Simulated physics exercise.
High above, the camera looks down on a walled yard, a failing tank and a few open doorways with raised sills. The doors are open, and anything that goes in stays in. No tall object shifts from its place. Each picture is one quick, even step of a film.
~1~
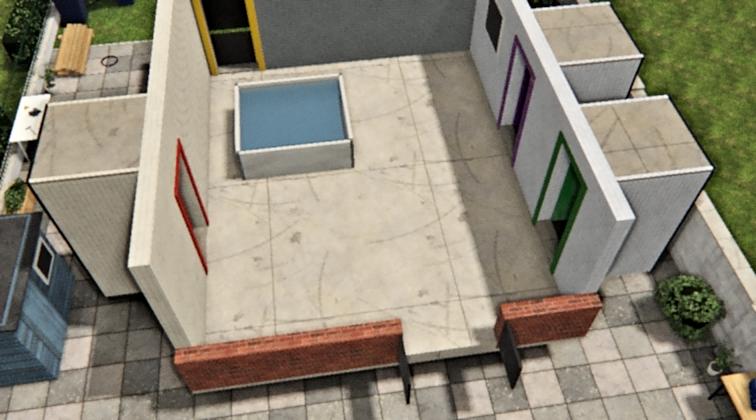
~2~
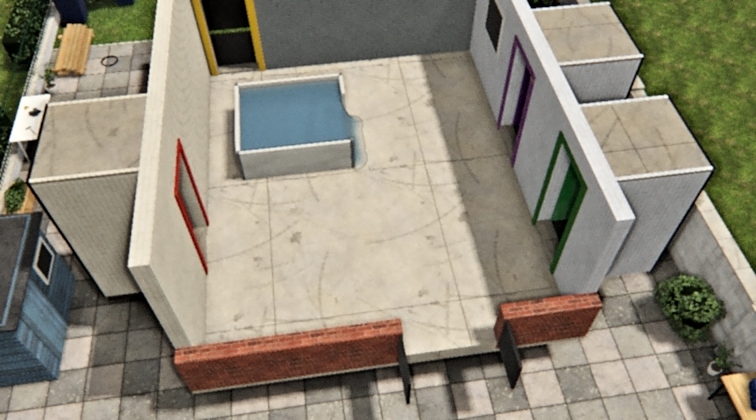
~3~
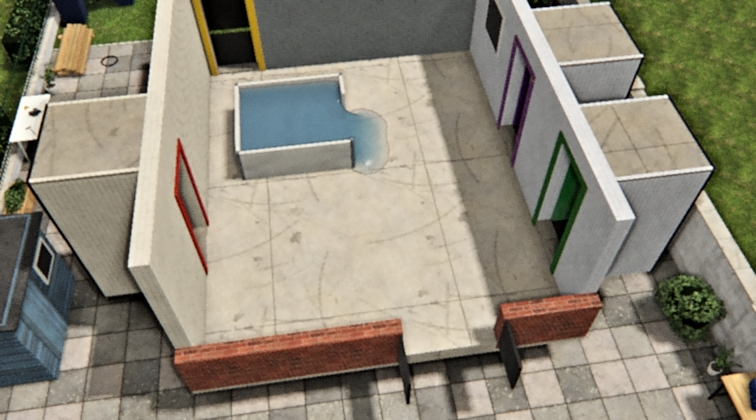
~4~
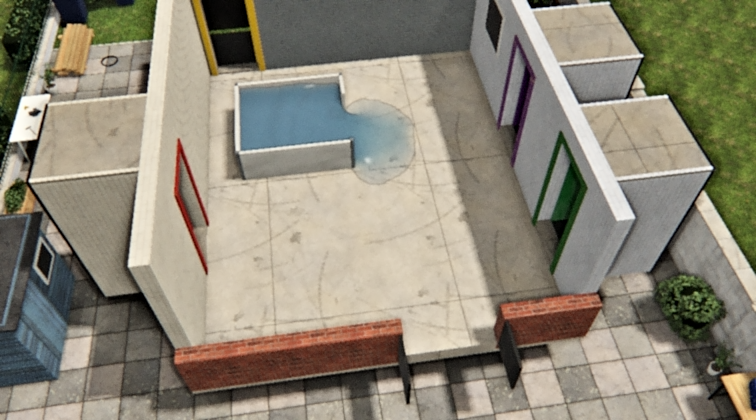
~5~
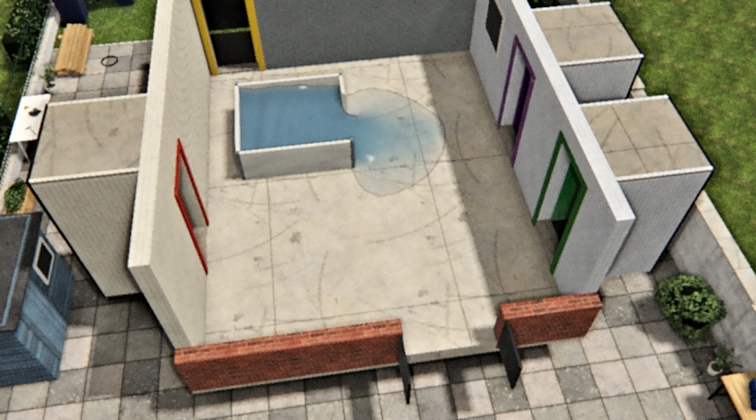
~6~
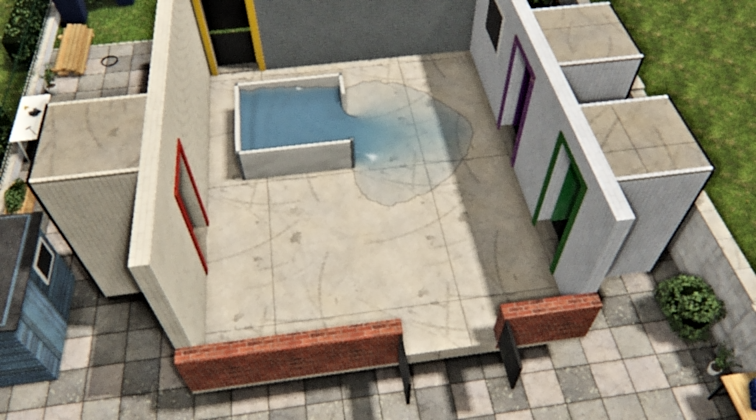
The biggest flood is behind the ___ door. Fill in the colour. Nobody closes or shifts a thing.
The biggest flood is behind the purple door.
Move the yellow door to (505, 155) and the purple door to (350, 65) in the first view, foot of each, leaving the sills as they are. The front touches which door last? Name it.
The red one, as far as I can tell.
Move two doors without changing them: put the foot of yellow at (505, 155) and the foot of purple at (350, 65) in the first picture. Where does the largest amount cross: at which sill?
It's the yellow-painted one.
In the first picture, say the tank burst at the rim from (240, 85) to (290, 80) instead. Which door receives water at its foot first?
That would be the yellow door.
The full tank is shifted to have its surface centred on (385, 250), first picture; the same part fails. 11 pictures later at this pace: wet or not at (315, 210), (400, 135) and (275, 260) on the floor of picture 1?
Result, in order: Unaffected; unaffected; unaffected.
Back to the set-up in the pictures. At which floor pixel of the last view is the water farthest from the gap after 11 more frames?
I'd put it around (549, 290).
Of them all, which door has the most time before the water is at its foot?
Result: The red one.
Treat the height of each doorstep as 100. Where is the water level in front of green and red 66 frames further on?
Roughly 40 % and 200 %, respectively.
A moment on, water covers 30 % of the floor; red door not reached, yellow door not reached, purple door some in, green door not reached.
Next, water covers 35 % of the floor; red door not reached, yellow door not reached, purple door a lot in, green door wet at the sill, nothing in.
Then, water covers 45 % of the floor; red door not reached, yellow door not reached, purple door a lot in, green door wet at the sill, nothing in.
Later, water covers 75 % of the floor; red door not reached, yellow door wet at the sill, nothing in, purple door a lot in, green door wet at the sill, nothing in.
In the end, water covers 90 % of the floor; red door a trickle in, yellow door some in, purple door a lot in, green door wet at the sill, nothing in; the purple door has let in the most.
